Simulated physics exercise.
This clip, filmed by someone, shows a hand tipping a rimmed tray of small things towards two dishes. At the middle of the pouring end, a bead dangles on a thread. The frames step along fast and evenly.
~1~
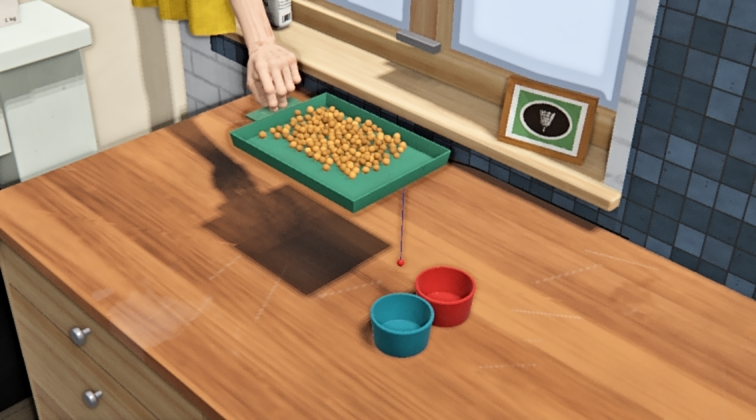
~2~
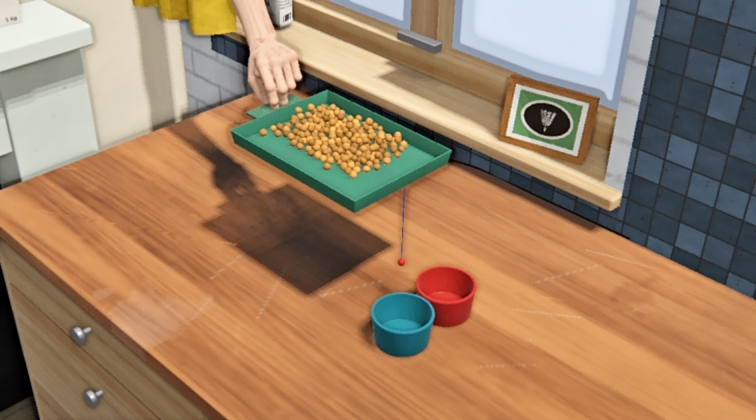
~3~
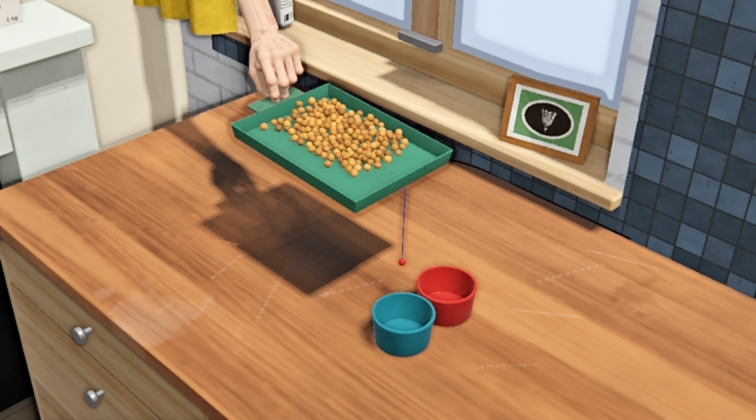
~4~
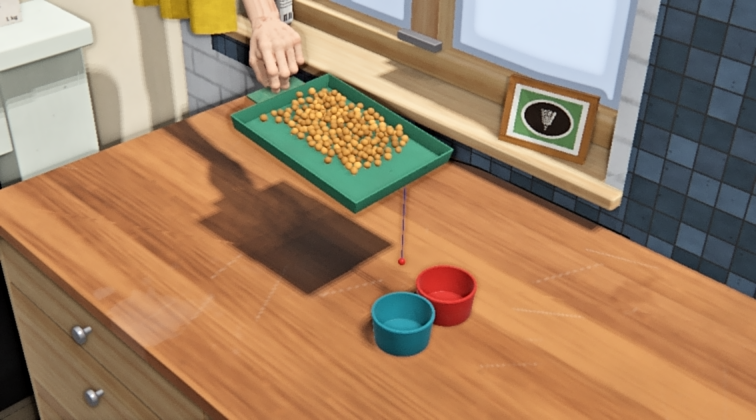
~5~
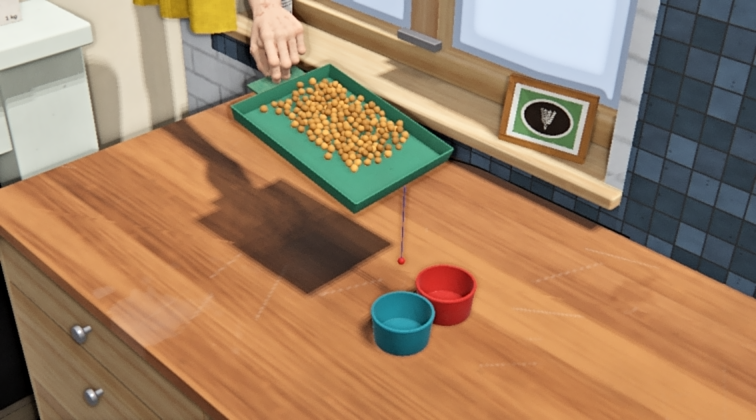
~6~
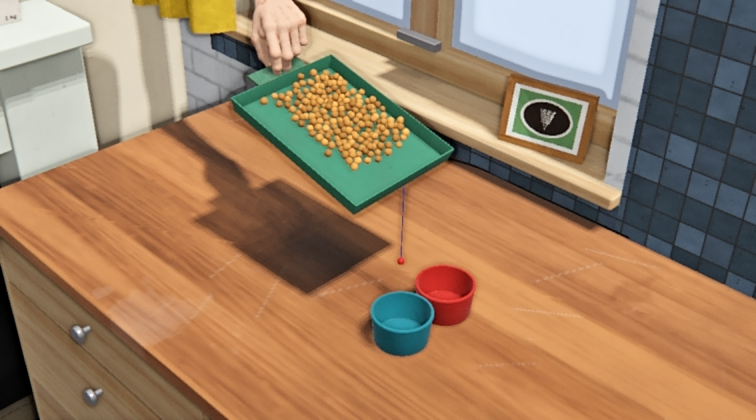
The clip shows a hand holding a green rimmed tray of roasted chickpeas above a wooden counter with a teal dish and a red dish, then gradually raising the handle end so the tray slopes more steeply toward them.
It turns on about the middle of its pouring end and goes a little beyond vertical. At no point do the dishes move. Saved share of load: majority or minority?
Majority.
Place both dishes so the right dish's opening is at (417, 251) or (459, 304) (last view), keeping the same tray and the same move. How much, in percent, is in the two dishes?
Close to 0 in a hundred, then close to 30 in a hundred.
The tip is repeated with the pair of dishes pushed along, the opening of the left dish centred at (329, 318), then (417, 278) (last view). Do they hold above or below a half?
The first try: Below a half. The second: Under half.
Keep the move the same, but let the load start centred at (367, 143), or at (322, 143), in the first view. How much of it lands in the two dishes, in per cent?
70 % and 70 %.
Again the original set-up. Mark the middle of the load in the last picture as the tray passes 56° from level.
(384, 148).
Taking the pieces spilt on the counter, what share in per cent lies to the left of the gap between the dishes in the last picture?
Near 60 in a hundred.
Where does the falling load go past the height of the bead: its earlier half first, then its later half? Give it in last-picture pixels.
It goes through near (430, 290) first, then near (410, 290).
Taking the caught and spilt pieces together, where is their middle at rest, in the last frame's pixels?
Roughly pixel (413, 325).
Soon after the last picture, tray tipped steeply; nearly all on the tray; a stray few in the air.
A little later, tray tipped right over; nearly all on the tray; a stray few outside both; a stray few in the air.
Later still, tray tipped past a quarter turn; about a third in the left dish; about a third in the right dish; about a quarter outside both; a stray few in the air.
At rest, tray tipped past a quarter turn; about a third in the left dish; about a third in the right dish; about a quarter outside both.
